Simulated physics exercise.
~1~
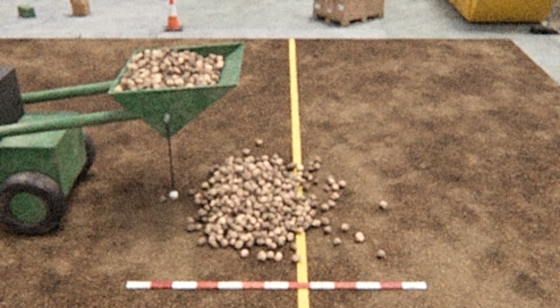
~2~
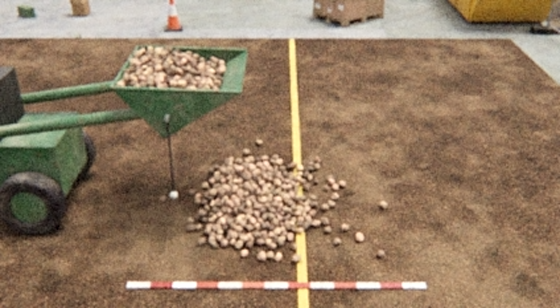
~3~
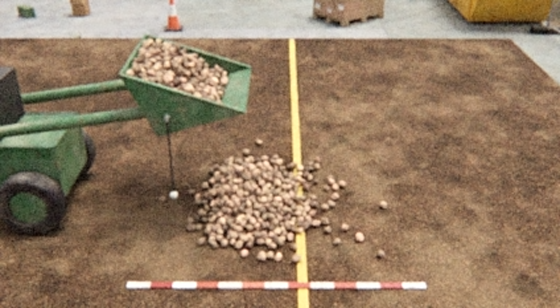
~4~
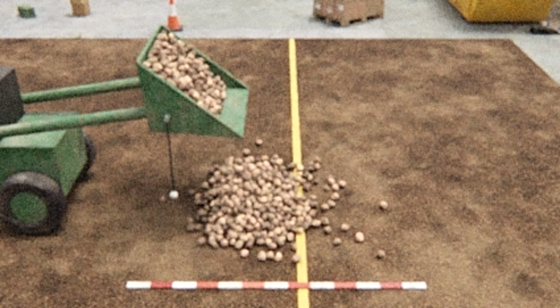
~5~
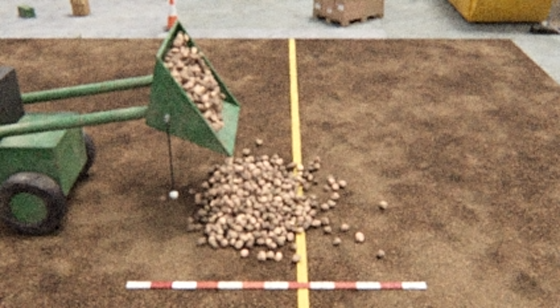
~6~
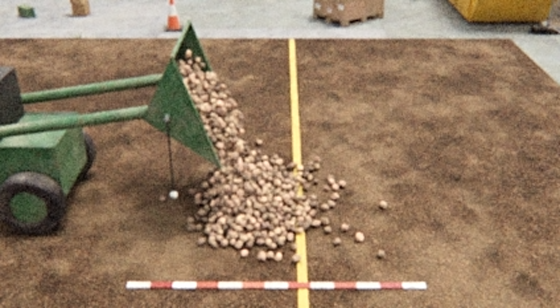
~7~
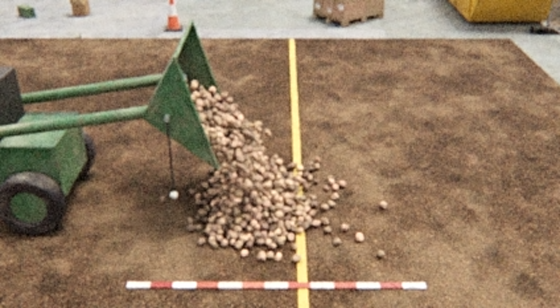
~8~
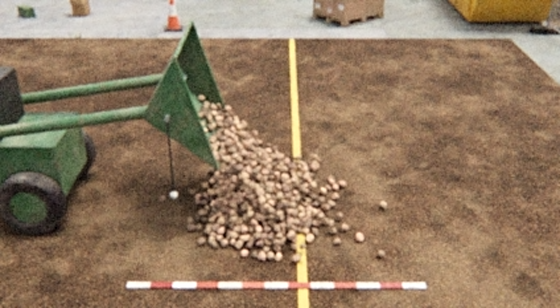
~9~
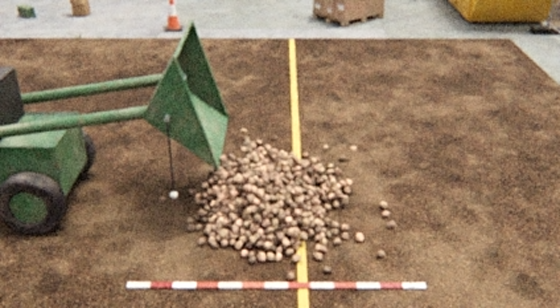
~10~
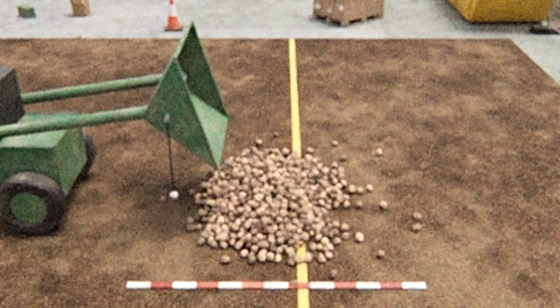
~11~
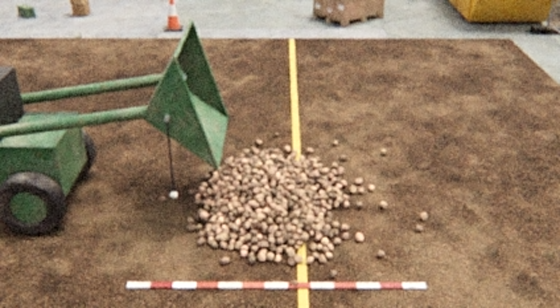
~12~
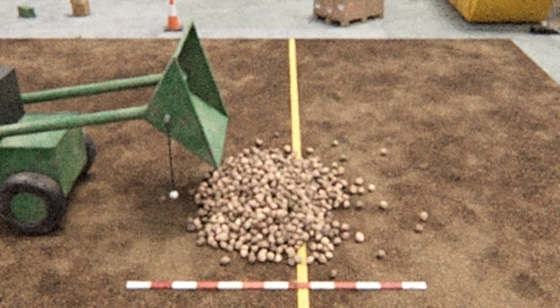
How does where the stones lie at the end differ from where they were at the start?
At the start the stones are split between the raised green bucket and a heap on the ground. By the end the bucket is empty and they all lie on the ground, mostly in one larger heap that reaches farther right over the yellow line.
